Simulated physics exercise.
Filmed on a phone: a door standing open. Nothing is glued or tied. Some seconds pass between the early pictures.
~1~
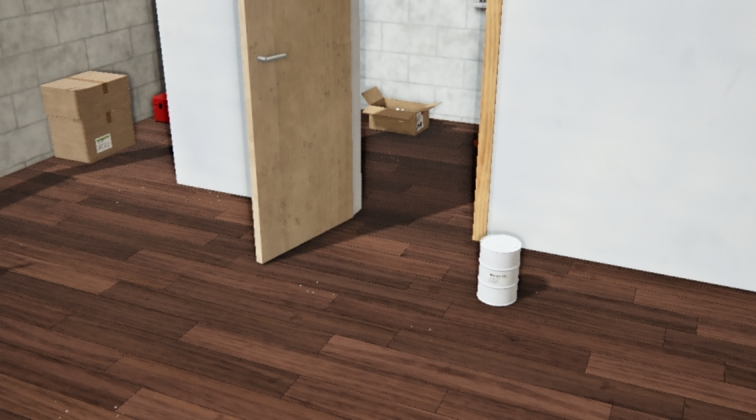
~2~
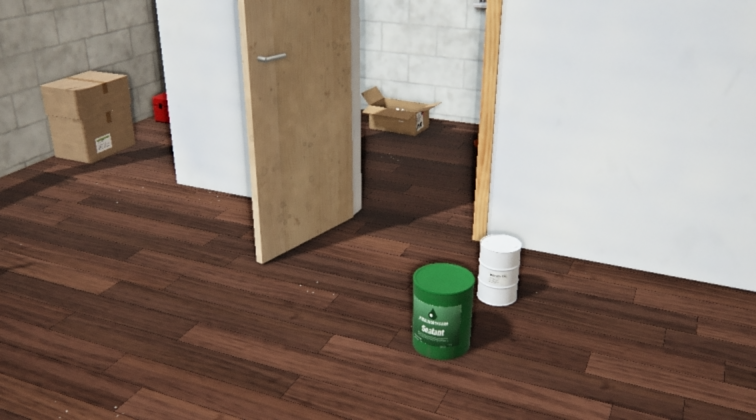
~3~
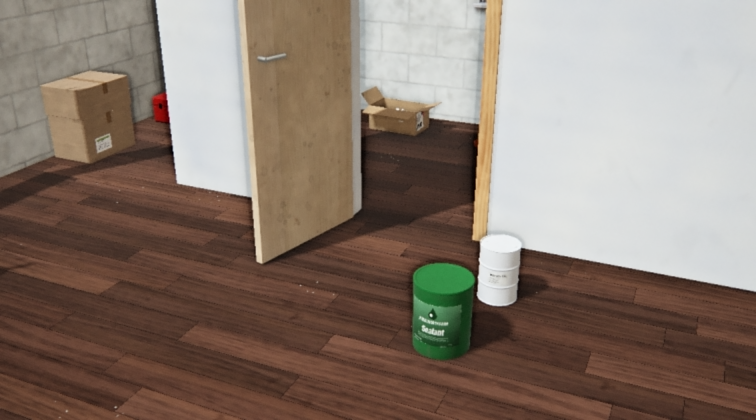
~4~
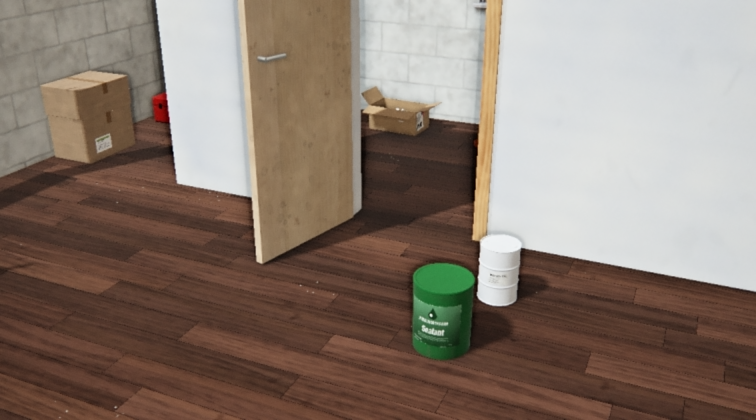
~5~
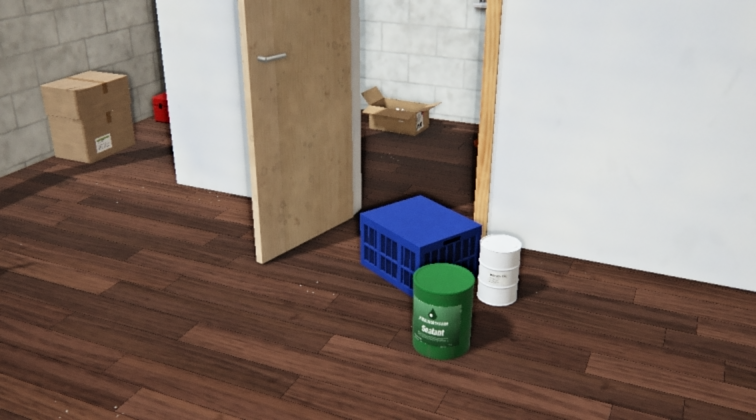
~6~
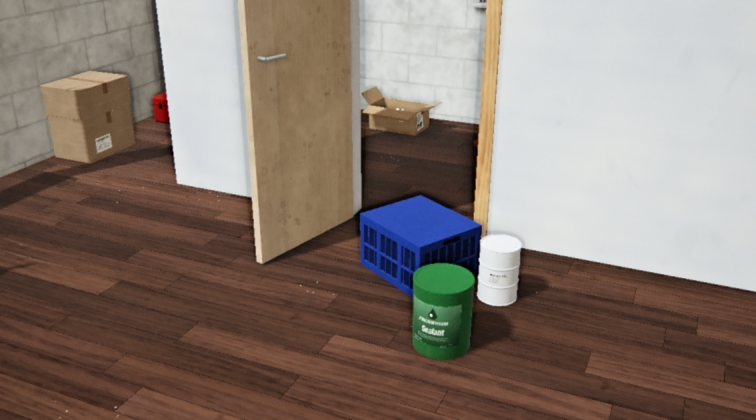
In a room with dark wooden floorboards, a door stands wide open and still, with a white canister near the door frame. A green pail appears in front of the canister, and later a blue crate appears behind the pail, by the doorway; nothing else visibly changes.
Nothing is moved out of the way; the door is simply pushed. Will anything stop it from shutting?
It stops short.
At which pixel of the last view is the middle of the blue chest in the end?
Near (449, 244).
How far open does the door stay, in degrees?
Some 40° open.
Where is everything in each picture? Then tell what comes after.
In the first frame, door wide open and still; white canister (499, 270).
In the second frame, door wide open and still; white canister (499, 270); green pail (442, 311).
In the third frame, door wide open and still; white canister (499, 270); green pail (442, 311).
In the fourth frame, door wide open and still; white canister (499, 270); green pail (442, 311).
In the fifth frame, door wide open and still; white canister (499, 270); green pail (442, 311).
In the sixth frame, door wide open and still; blue chest (420, 245); white canister (499, 270).
Then, 0.50 s on from there, door at 89°.
Then, 0.90 s on from there, door at 61°.
Then, 1.10 s on from there, door at 53°; blue chest shifted a little near (435, 245).
Then, 1.40 s on from there, door at 45°; blue chest shifted a little near (446, 245).
In the end, door at 42°; moved from the start, blue chest; the other 2 unmoved. At the end, from the last picture's camera, blue chest near (449, 244).
